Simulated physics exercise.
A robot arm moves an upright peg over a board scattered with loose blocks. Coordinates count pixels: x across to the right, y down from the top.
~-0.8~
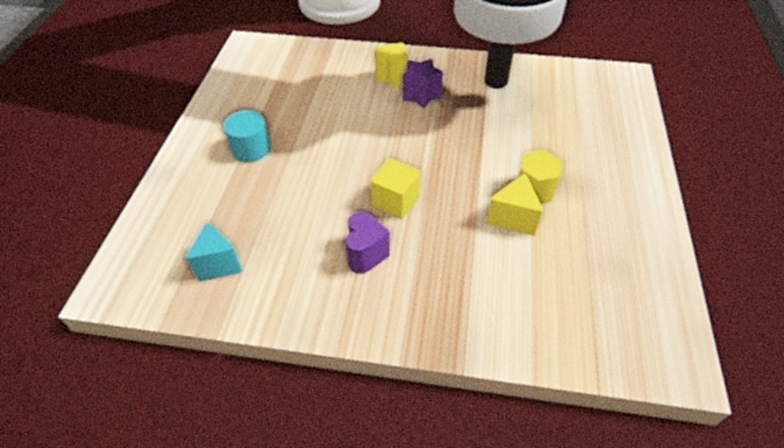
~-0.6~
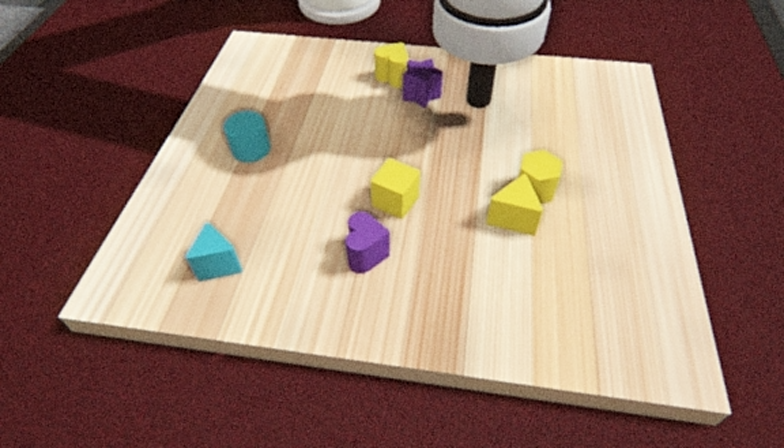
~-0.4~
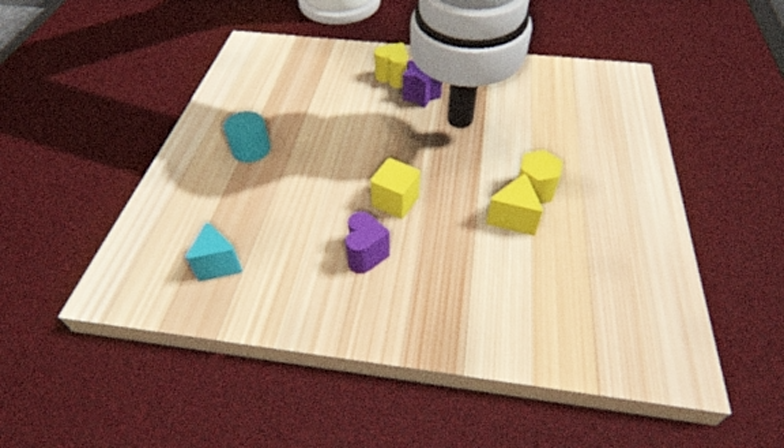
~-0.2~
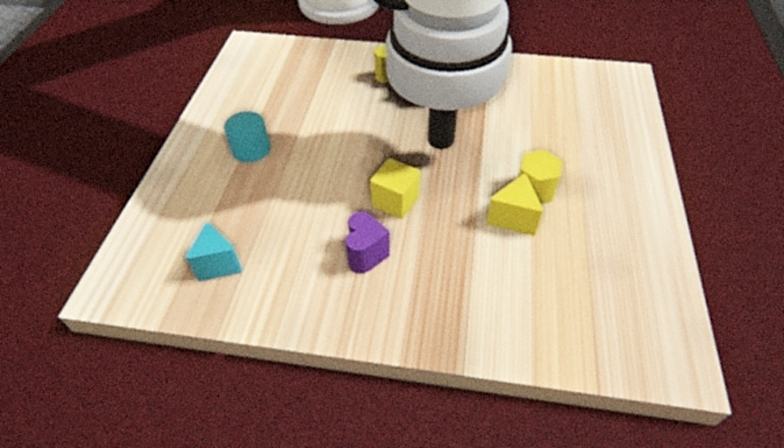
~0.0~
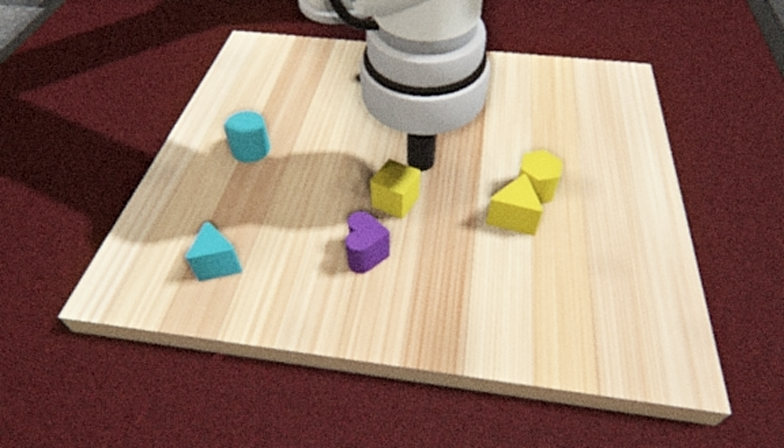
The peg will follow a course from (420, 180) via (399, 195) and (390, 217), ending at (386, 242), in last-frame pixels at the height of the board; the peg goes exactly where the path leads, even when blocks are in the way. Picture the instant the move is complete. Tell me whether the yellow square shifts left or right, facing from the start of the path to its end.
Rightward.
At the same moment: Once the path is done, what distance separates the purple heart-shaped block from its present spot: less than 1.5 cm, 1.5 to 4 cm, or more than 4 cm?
Once the path ends, it will sit 1.5 to 4 cm from where it is now.
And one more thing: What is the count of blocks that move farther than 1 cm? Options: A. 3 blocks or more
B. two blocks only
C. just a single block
B - two blocks only.
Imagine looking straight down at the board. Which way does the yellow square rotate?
From the top: Clockwise.
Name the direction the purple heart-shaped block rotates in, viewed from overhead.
It goes anticlockwise.
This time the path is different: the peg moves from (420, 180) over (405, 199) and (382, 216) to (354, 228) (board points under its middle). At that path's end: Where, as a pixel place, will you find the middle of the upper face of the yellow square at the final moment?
Its top centre is at about (318, 215).
What follows on the original path. Halfway along, peg at (392, 190); purple heart-shaped block at (361, 234); yellow square at (367, 199).
At the end, peg at (385, 226); purple heart-shaped block at (344, 248), turned 50° anticlockwise; yellow square at (349, 216), turned 55° clockwise.
